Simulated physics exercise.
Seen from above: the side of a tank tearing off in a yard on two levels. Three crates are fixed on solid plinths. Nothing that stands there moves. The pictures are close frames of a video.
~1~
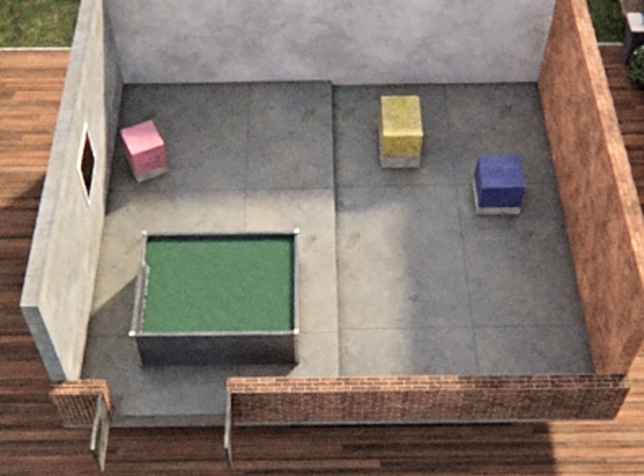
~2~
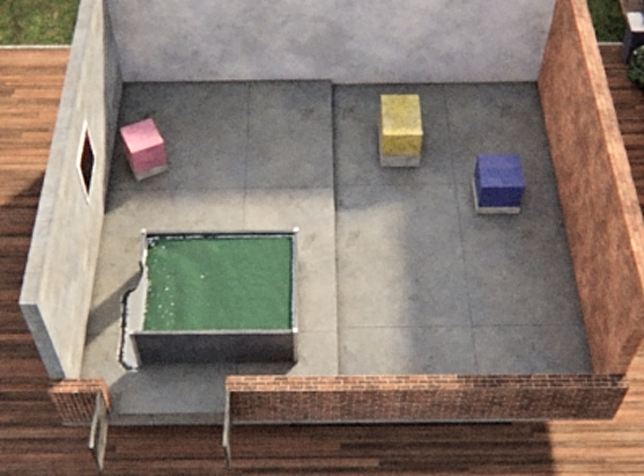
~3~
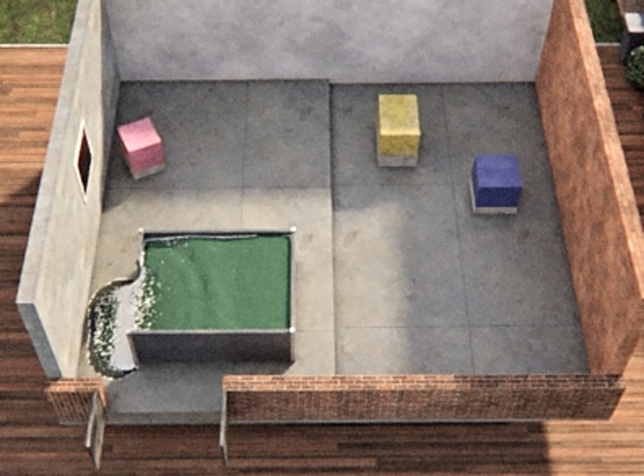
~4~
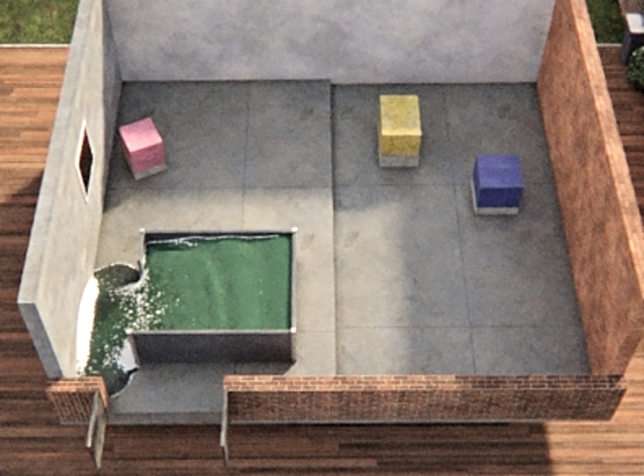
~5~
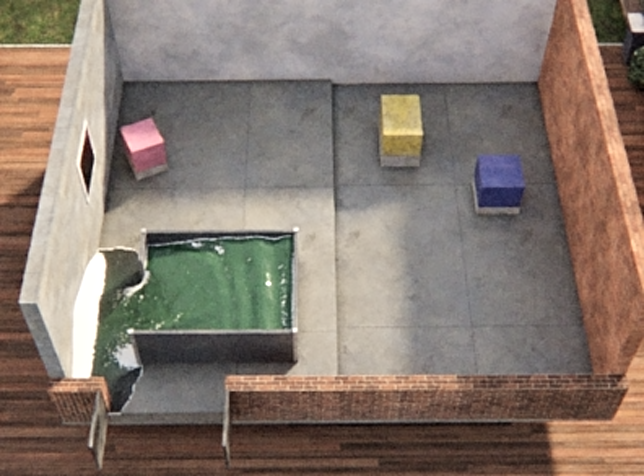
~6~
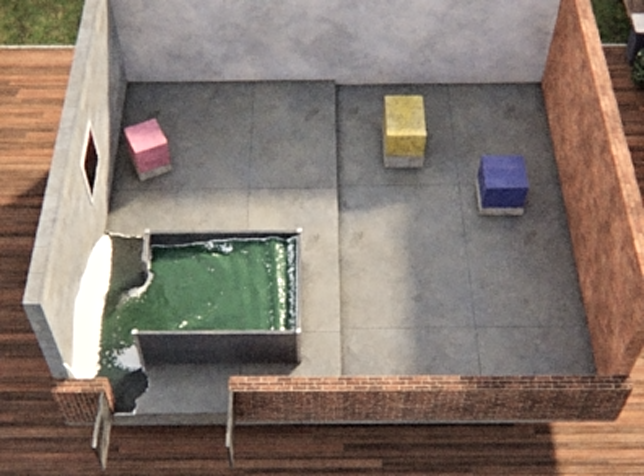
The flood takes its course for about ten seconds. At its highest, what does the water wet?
One by one: The pink crate is wetted; the yellow crate escapes dry; the blue crate escapes dry.
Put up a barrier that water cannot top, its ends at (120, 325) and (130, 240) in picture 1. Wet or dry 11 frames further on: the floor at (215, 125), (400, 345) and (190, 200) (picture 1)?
In turn: Flooded, no water, under water.
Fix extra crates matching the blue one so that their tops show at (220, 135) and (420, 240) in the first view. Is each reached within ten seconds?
In that order: Is wetted, keeps dry.
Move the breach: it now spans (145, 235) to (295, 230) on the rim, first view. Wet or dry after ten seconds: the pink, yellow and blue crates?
In short: The pink crate is wetted; the yellow crate keeps dry; the blue crate keeps dry.
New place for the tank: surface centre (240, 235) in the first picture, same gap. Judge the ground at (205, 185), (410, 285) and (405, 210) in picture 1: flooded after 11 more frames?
As listed: Covered, clear, dry.
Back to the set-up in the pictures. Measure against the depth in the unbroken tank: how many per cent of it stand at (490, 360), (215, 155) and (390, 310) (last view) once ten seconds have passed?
In that order: 4, 6 and 6 per cent.
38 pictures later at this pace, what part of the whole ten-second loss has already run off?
Some 75 per cent.
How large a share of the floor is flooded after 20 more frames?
I make it 50 per cent.
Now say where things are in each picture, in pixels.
The first picture shows the open tank at (218, 284) is whole and still.
In the second picture, water pours out at (143, 315) and has run to (135, 368).
In the third picture, water pours out at (140, 316) and has run to (105, 371).
In the fourth picture, water pours out at (142, 317) and has run to a hidden place.
In the fifth picture, the front is at (98, 253), out from the gap at (143, 317).
In the sixth picture, the front is at (105, 237), out from the gap at (147, 318).
A moment on, water covers 15 % of the floor; the pink crate water round its plinth, the yellow crate not reached, the blue crate not reached.
Next, water covers 25 % of the floor; the pink crate water round its plinth, the yellow crate not reached, the blue crate not reached.
Then, water covers 50 % of the floor; the pink crate water round its plinth, the yellow crate not reached, the blue crate not reached.
Later, water covers 75 % of the floor; the pink crate water round its plinth, the yellow crate water round its plinth, the blue crate water round its plinth.
In the end, water covers 100 % of the floor; the pink crate was topped, the yellow crate stayed above the water, the blue crate stayed above the water.
